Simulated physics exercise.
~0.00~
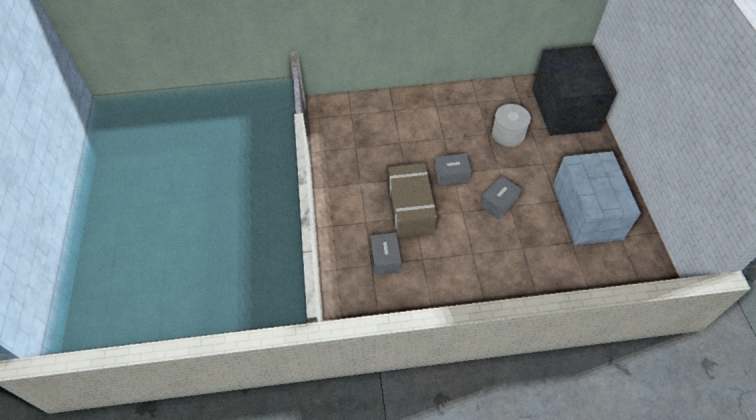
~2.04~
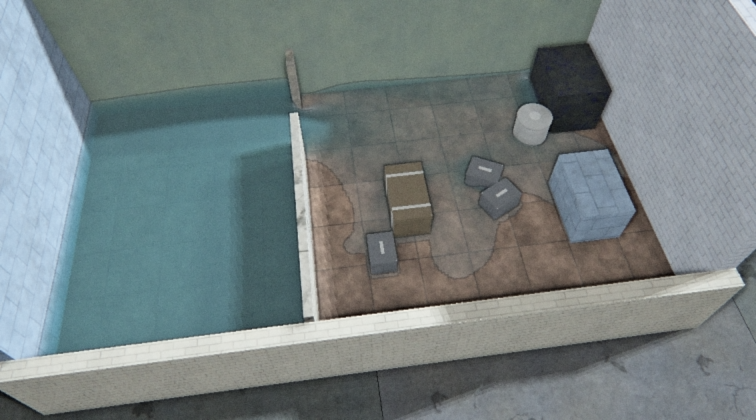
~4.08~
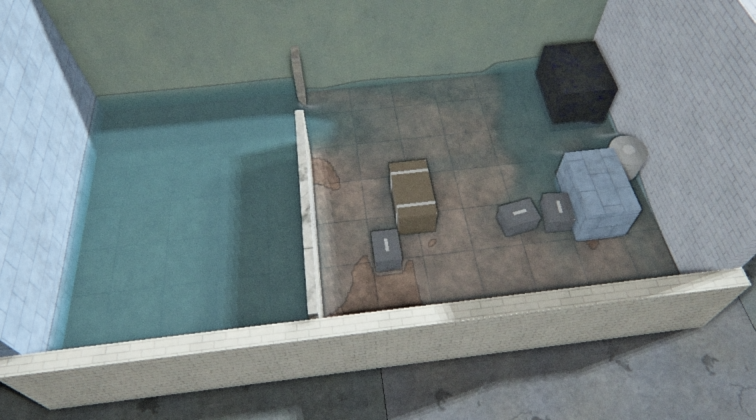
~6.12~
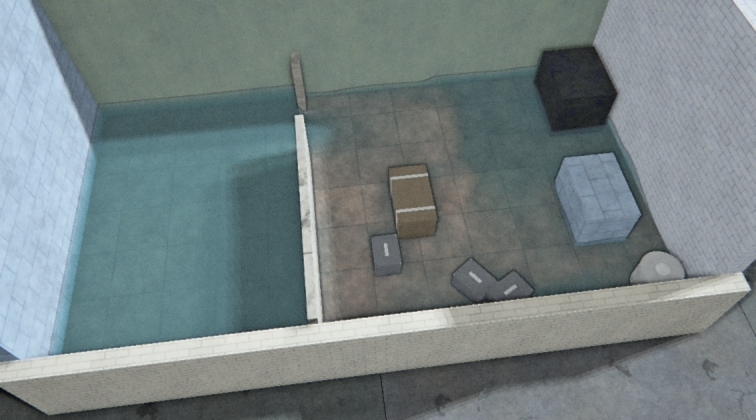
Two-room store flooding through a doorway, water sweeping a pale tub and two grey boxes right, then towards the near wall.
